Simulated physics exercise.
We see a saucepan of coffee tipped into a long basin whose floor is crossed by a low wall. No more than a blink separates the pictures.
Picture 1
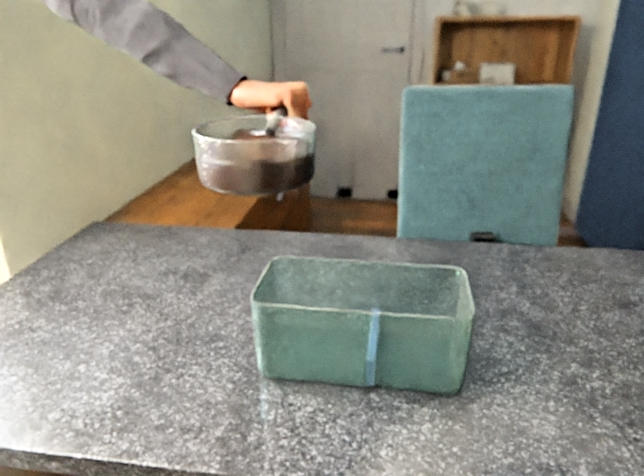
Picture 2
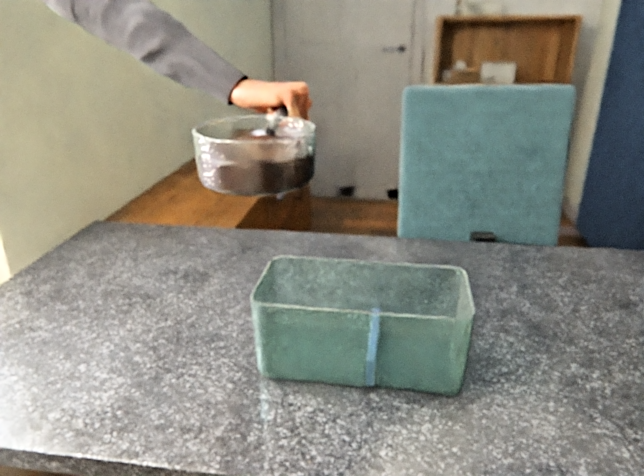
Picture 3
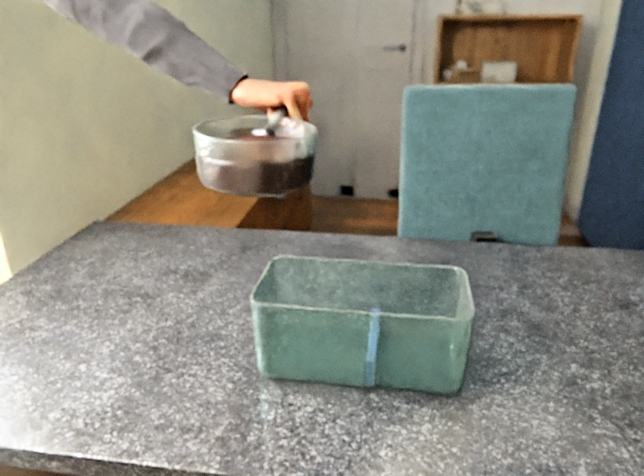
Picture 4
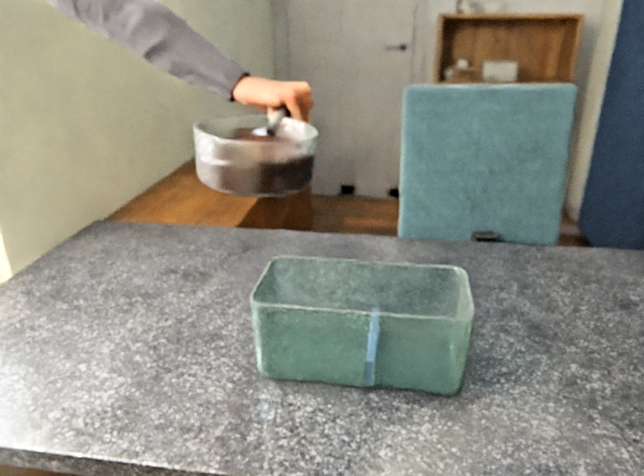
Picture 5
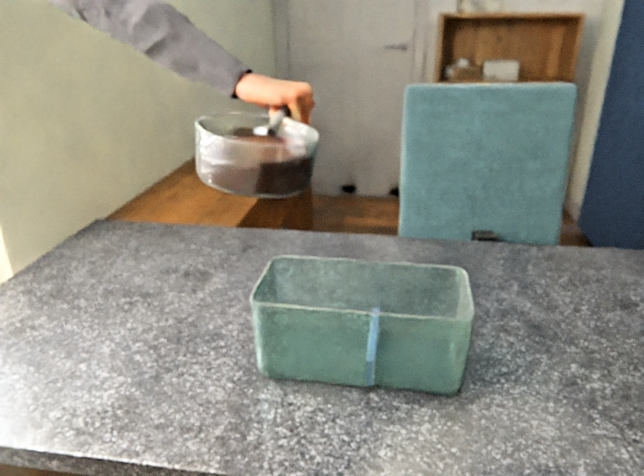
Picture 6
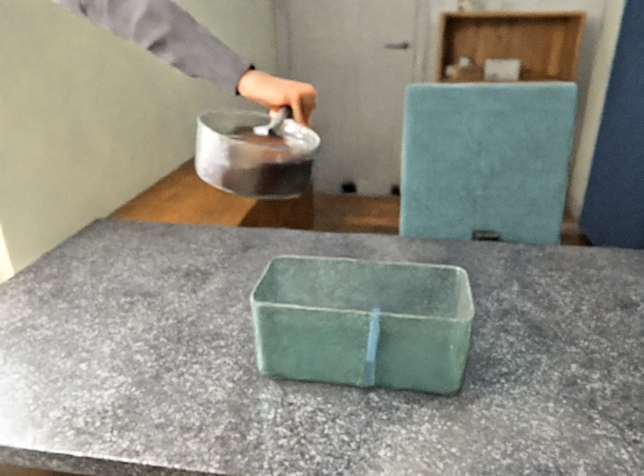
A hand held a clear saucepan of dark coffee above and behind a long green basin on a speckled grey table, then slowly tilted the pan slightly to the right.
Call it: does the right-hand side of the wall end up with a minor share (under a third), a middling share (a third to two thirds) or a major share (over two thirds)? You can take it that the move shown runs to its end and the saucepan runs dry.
The right side gets a minor share.
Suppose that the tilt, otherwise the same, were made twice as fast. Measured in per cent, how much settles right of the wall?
About 15 %.
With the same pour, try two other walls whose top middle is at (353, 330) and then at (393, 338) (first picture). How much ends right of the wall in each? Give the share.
The first one comes to 55 percent, while the second comes to 10 percent.
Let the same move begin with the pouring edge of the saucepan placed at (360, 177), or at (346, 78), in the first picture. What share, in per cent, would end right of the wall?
Close to 65 % for the first start and close to 65 % for the second.
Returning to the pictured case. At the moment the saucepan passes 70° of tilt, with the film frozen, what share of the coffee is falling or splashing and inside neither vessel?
Estimated: 40 per cent or thereabouts.
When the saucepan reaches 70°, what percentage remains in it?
Near 50 percent is still in there.
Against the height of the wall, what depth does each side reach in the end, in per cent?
The left reads 60 in a hundred and the right 30 in a hundred.
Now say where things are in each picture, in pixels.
Tilt 0°; pouring edge (314, 131); surface from (203, 145) to (312, 148); the long basin's rim runs from (262, 279) to (470, 293); the wall's top is at (374, 333), in the first picture.
Tilt 1°; pouring edge (314, 132); surface from (203, 145) to (313, 149), in the second picture.
Tilt 2°; pouring edge (315, 134); surface from (204, 145) to (313, 149), in the third picture.
Tilt 5°; pouring edge (316, 137); surface from (204, 144) to (313, 150), in the fourth picture.
Tilt 8°; pouring edge (317, 140); surface from (204, 143) to (314, 150), in the fifth picture.
Tilt 13°; pouring edge (318, 145); surface from (204, 144) to (314, 151), in the sixth picture.
A moment on, the saucepan is tipped part way and 52 per cent is still to pour, 7 is left of the wall and 0 right of it.
Next, the saucepan is tipped right over and 8 per cent is still to pour, 53 is left of the wall and 26 right of it.
Then the saucepan is tipped right over and 0 per cent is still to pour, 71 is left of the wall and 26 right of it.
Later the saucepan is tipped right over and 0 per cent is still to pour, 72 is left of the wall and 27 right of it.
Finally, 72 per cent lies left of the wall, 27 right of it and 1 outside.
